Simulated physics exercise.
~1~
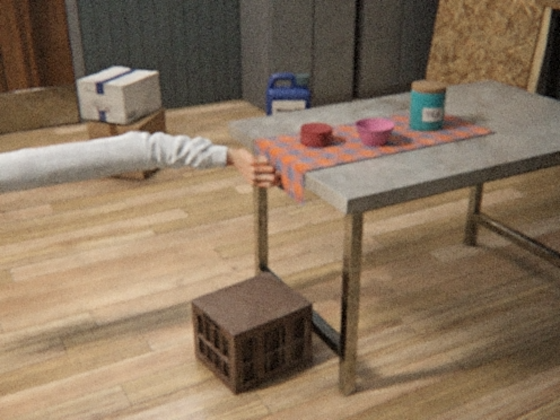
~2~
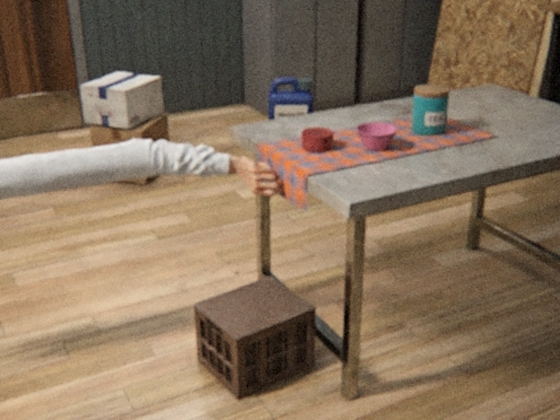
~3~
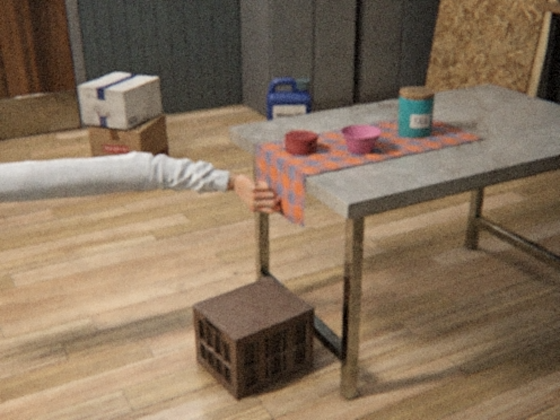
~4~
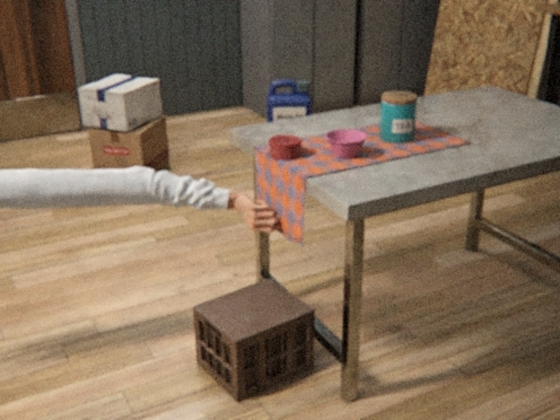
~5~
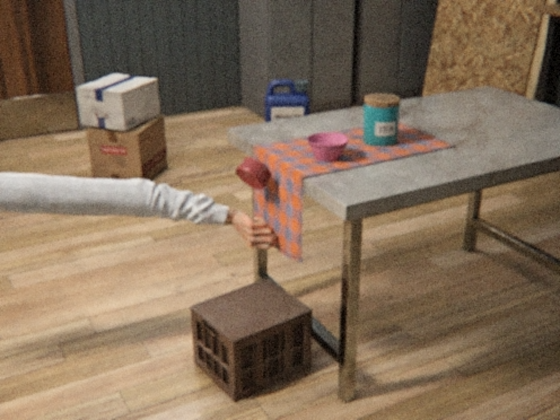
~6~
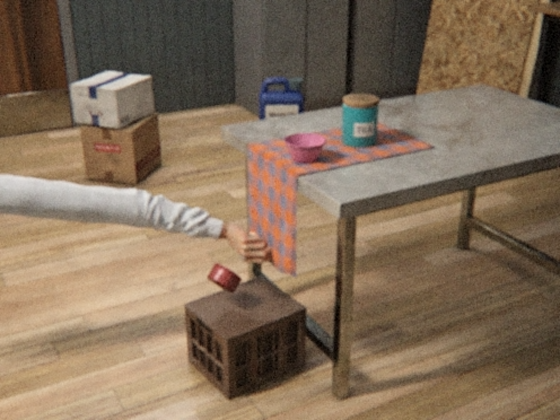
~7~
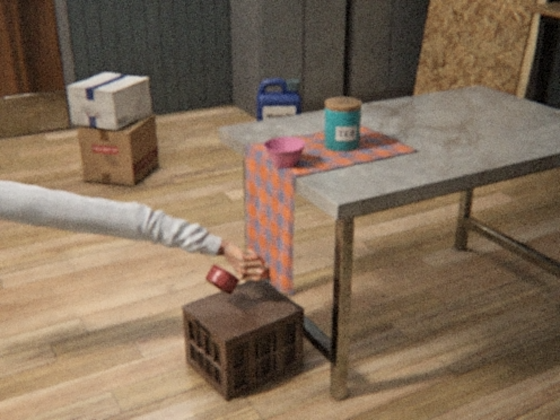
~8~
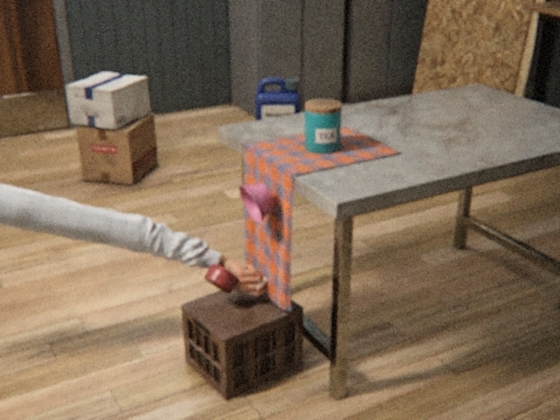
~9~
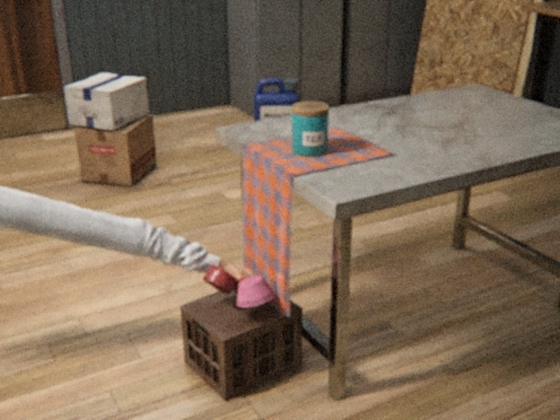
Orange checked cloth sliding left off a table as a hand pulls, dropping red tub then pink bowl, turquoise canister staying upright.
